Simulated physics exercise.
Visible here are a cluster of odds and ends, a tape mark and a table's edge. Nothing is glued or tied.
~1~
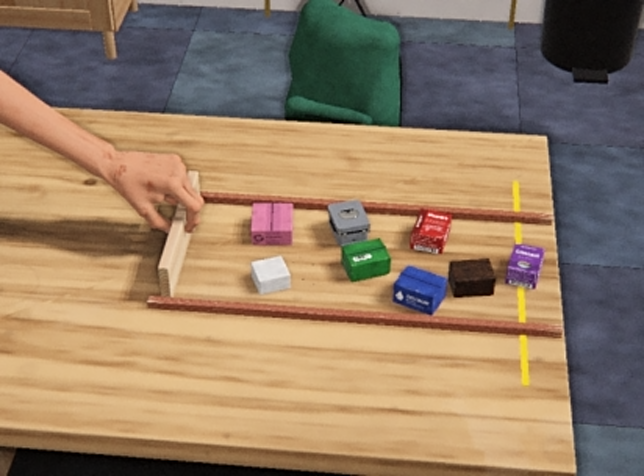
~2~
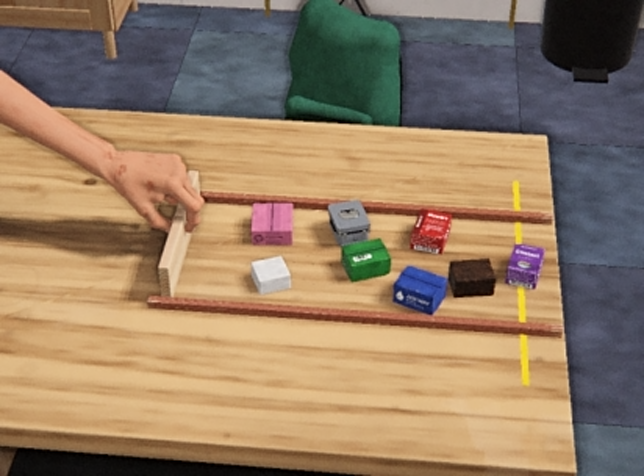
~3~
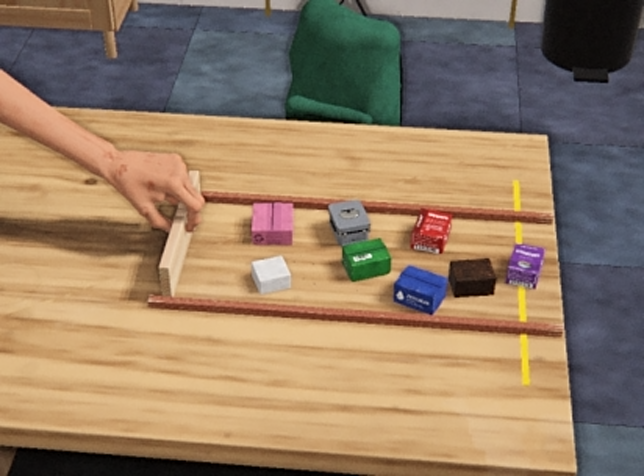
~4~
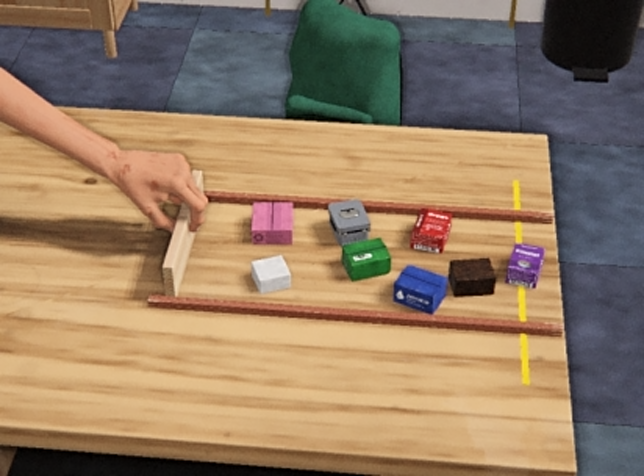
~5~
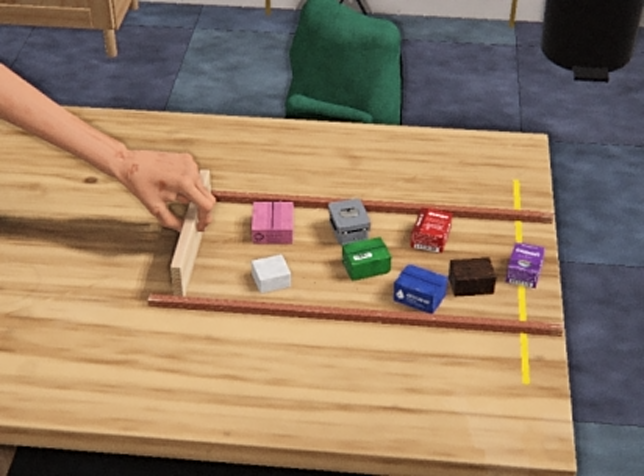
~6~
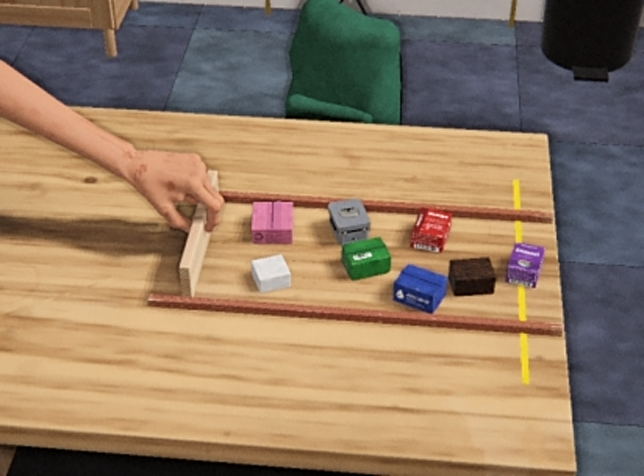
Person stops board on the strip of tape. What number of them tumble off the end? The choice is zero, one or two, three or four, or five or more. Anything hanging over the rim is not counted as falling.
The loss over the edge is five or beyond.
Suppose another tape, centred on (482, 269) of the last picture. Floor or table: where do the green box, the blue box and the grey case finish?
As for the green box, it keeps its spot; the blue box keeps its spot; the grey case keeps its spot.
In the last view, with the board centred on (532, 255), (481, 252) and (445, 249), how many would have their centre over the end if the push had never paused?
5; 2; 0.
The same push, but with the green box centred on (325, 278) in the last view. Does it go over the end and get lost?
In that spot, it plunges.
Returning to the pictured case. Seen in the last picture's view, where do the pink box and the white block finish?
You'll see the pink box at (540, 237), with the white block at (539, 297).
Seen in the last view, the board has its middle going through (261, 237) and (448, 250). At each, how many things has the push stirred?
The counts are 2 and 8.
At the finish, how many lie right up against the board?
It ends up touching 3.
Soon after, none off yet; purple box at rest near (525, 265); black block at rest near (472, 277); red box at rest near (432, 230).
After that, none off yet; purple box at rest near (525, 265); black block moving near (478, 276); red box displaced about its own width near (473, 231).
And then, none off yet; purple box tilting a little near (574, 266); black block displaced about its own width near (536, 277); red box displaced well along near (554, 234).
In the end, the number that fall off is five or more; gone, grey case, blue box, red box, black block and purple box.
